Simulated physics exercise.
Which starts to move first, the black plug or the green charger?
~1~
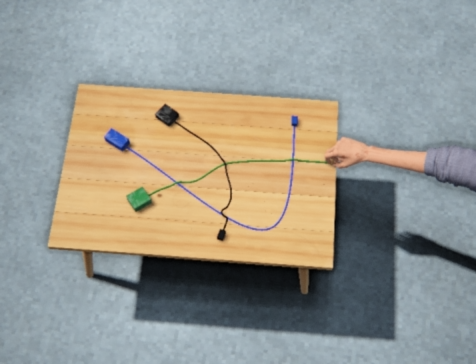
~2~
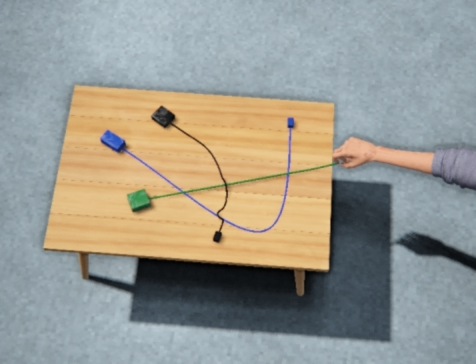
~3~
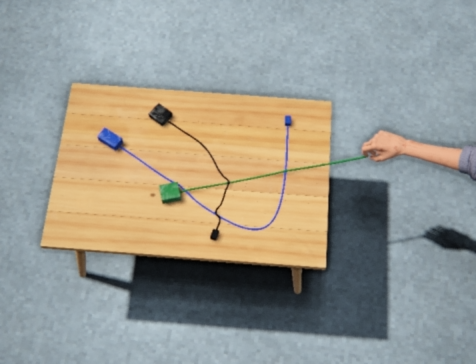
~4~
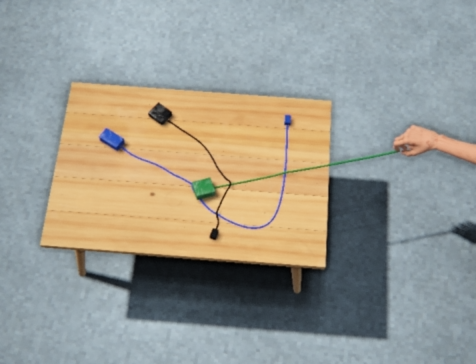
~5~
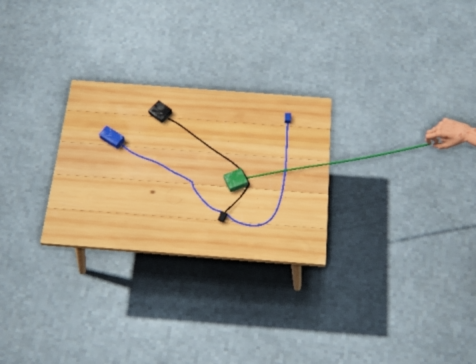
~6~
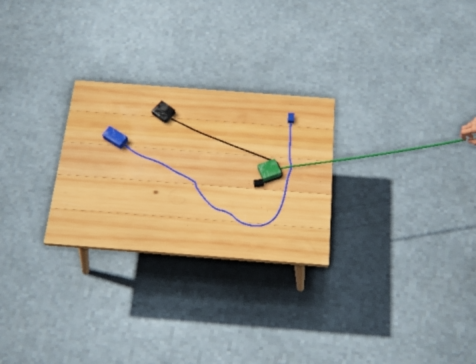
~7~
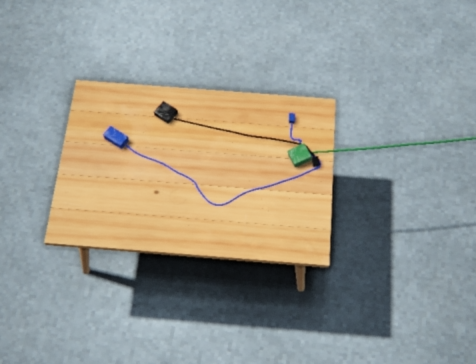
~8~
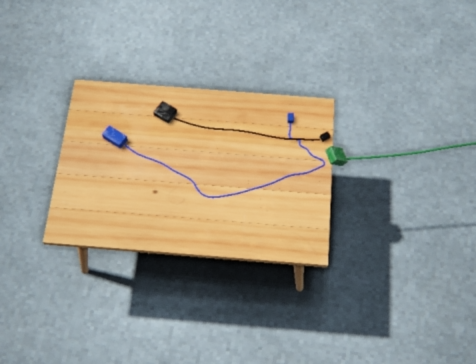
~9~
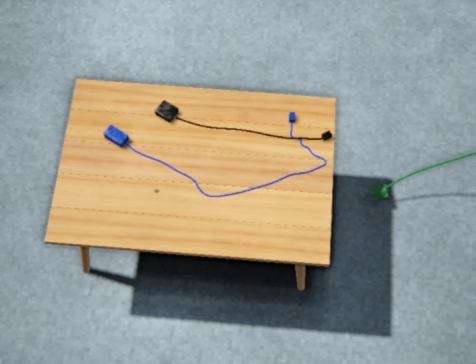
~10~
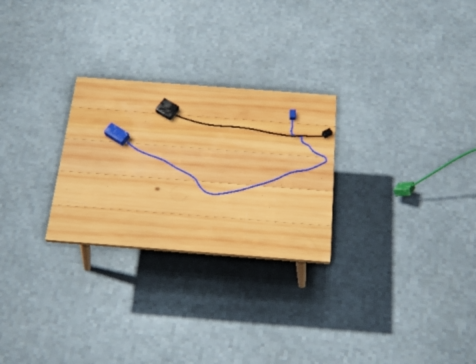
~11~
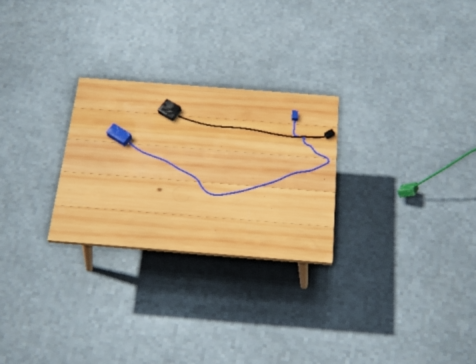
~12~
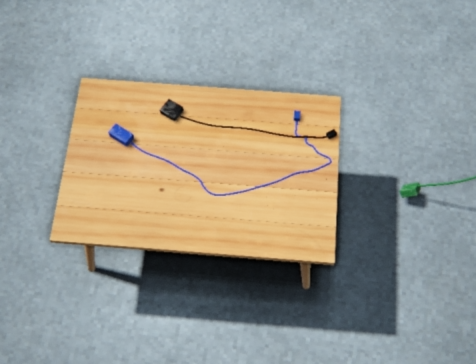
The green charger starts to move first, sliding right as the hand pulls its lead. The black plug only shifts afterwards.
